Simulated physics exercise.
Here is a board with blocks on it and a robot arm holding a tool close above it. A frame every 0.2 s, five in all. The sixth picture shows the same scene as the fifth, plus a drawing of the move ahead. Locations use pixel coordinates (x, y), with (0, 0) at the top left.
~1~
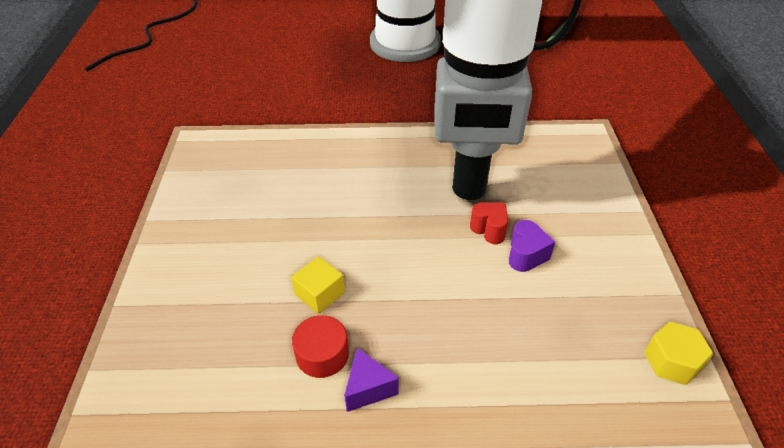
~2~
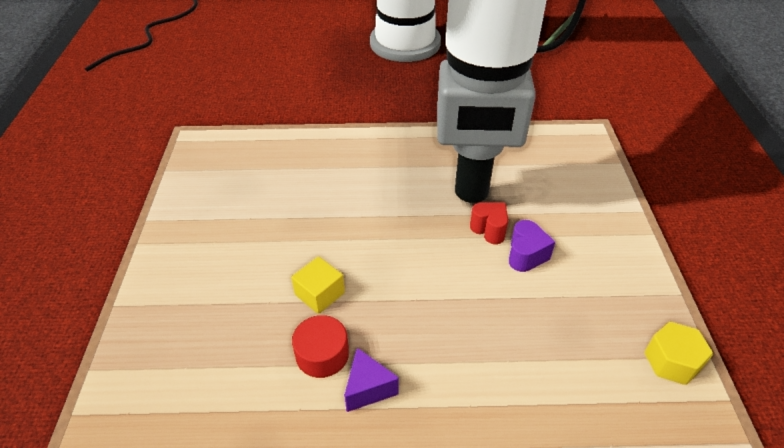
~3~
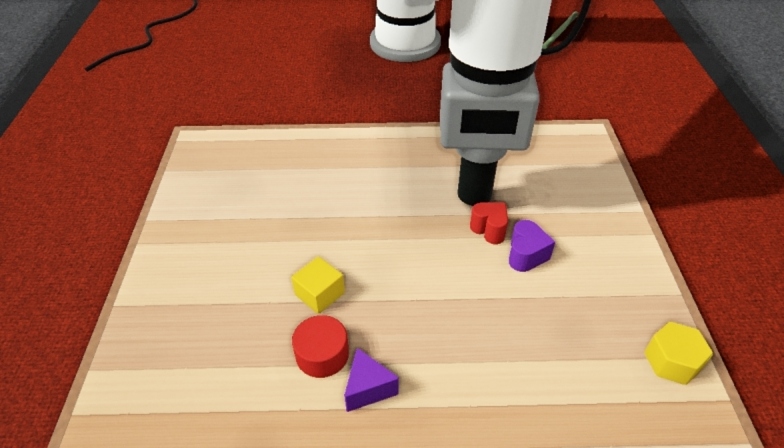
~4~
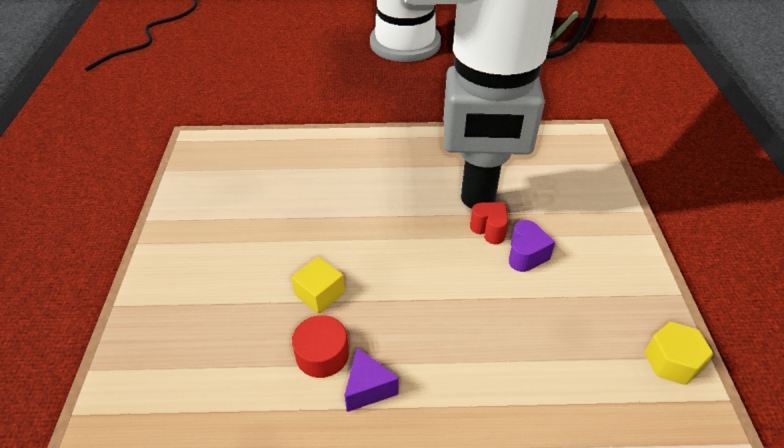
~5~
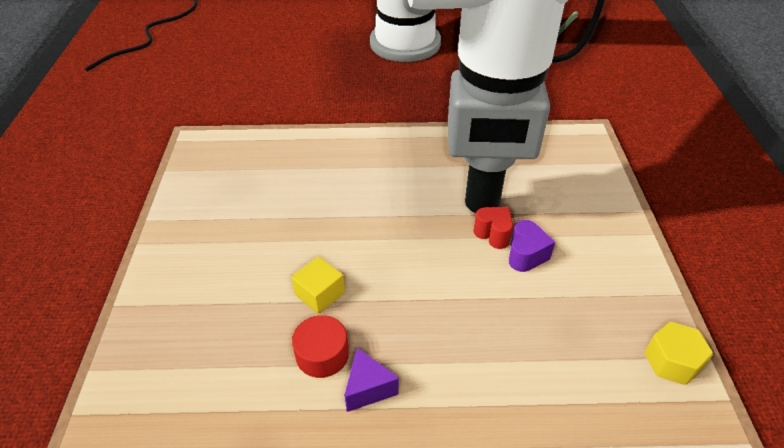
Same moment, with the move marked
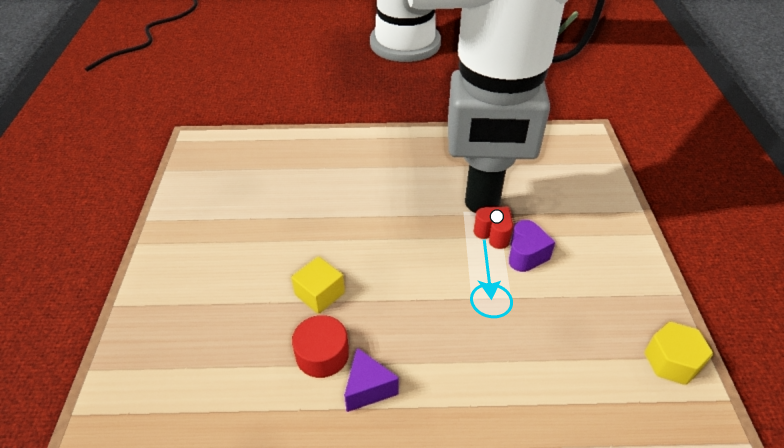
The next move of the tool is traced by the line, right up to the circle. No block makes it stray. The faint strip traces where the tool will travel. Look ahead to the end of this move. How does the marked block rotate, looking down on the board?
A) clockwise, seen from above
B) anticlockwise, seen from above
My pick is B.
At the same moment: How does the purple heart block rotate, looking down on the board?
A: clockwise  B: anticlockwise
I'll go with B - anticlockwise.
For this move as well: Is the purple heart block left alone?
It seems not.
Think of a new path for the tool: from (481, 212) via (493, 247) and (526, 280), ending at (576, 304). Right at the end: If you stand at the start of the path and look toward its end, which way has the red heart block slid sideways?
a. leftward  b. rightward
The one that fits is b, rightward.
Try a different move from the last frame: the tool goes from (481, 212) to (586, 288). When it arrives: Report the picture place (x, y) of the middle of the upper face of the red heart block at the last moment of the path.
I predict (509, 246).
Drawn move, straight from (481, 212) to (491, 300); the dot is on the red heart block.
What follows on the original path. One third of the way, tool at (486, 230); red heart block at (508, 243), turned 30° anticlockwise; purple heart block at (542, 244), turned 25° anticlockwise.
Two thirds of the way, tool at (489, 259); red heart block at (522, 269), turned 60° anticlockwise; purple heart block at (545, 247), turned 45° anticlockwise.
At the end, tool at (493, 292); red heart block at (532, 280), turned 85° anticlockwise; purple heart block at (545, 247), turned 45° anticlockwise.
